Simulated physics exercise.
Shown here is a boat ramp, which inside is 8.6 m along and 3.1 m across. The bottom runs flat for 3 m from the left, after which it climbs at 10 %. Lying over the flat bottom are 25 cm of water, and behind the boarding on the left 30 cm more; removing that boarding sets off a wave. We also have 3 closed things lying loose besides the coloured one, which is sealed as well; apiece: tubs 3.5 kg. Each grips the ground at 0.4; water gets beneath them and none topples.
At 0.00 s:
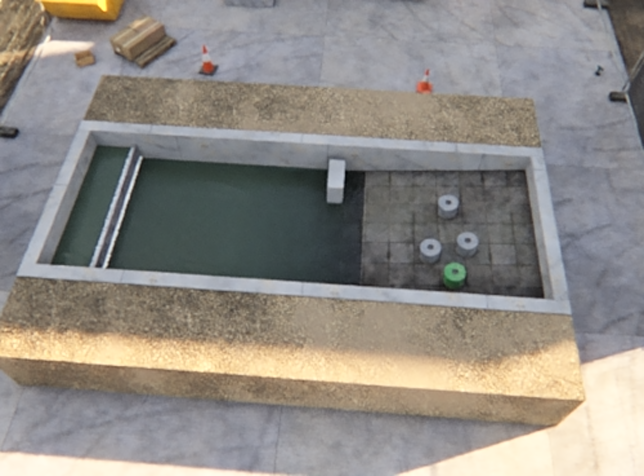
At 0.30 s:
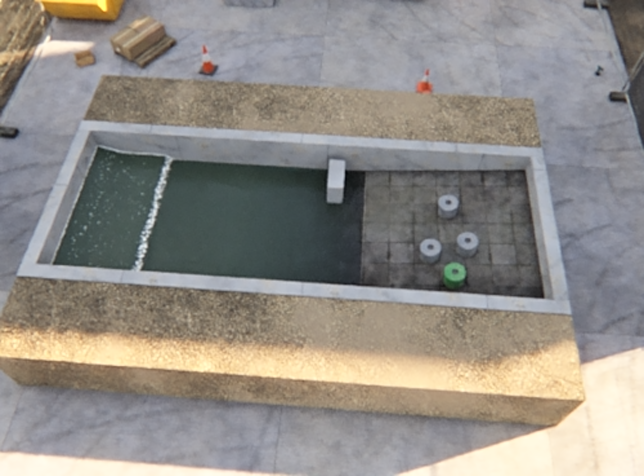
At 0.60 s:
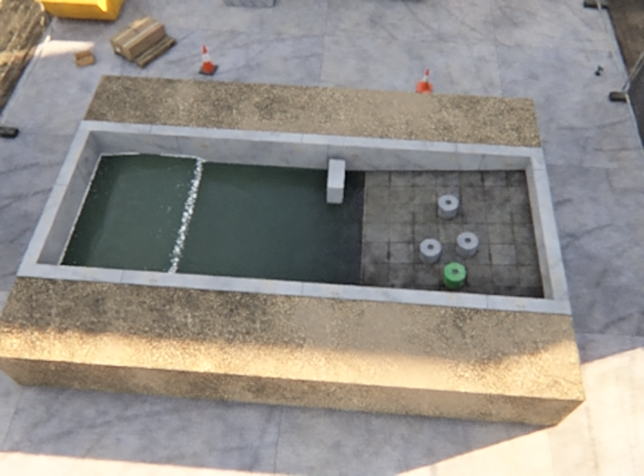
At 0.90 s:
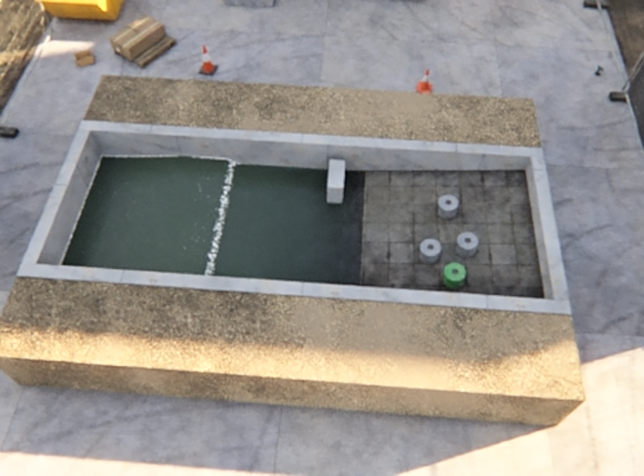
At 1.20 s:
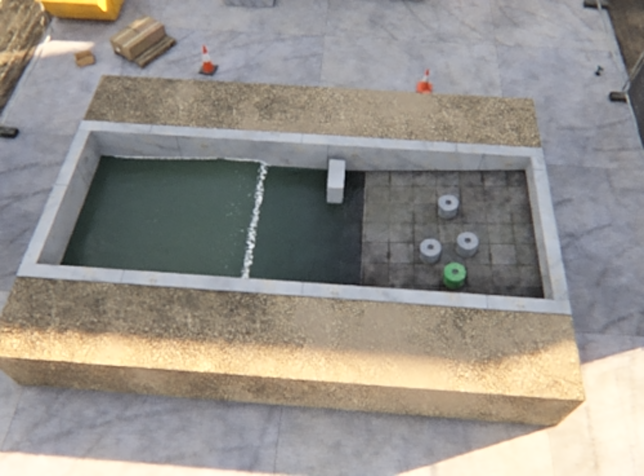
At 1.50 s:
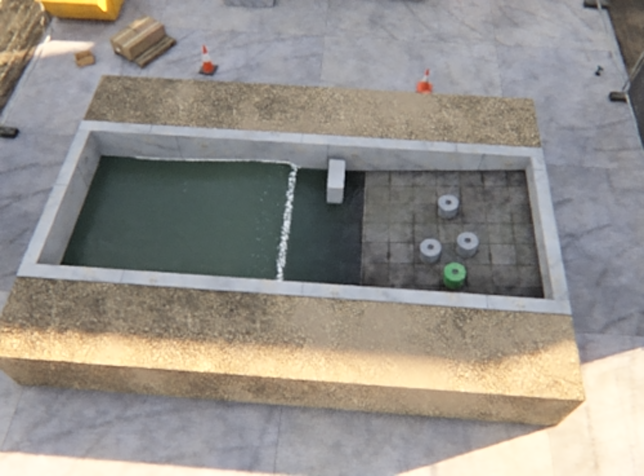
A boat ramp sits inside a pale-walled basin, with green water on the left and a green tub among three grey ones on the bare right side. The boarding at the left disappears, and a white, foaming wave line sweeps rightward across the water while the tubs stay still.
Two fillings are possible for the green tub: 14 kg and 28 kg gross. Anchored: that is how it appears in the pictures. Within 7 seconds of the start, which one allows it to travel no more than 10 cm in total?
The lesser loading meets the limit.
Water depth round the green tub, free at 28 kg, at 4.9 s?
Close to 3 cm deep.
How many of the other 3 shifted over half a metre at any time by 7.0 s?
The total is 1.
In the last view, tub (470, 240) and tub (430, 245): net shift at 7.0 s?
Respectively 30 and 5 cm.
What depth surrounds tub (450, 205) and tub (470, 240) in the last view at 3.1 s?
1 and 0 cm.
After 2.1 s the green tub would be 0 cm from its start with 14 kg and 0 cm from its start with 28 kg; 0 cm of water round it then.
After 3.1 s the green tub would be 0 cm from its start with 14 kg and 0 cm from its start with 28 kg; 2 cm of water round it then.
After 4.9 s the green tub would be 0 cm from its start with 14 kg and 0 cm from its start with 28 kg; 3 cm of water round it then.
After 7.0 s the green tub would be 0 cm from its start with 14 kg and 0 cm from its start with 28 kg; 1 cm of water round it then.
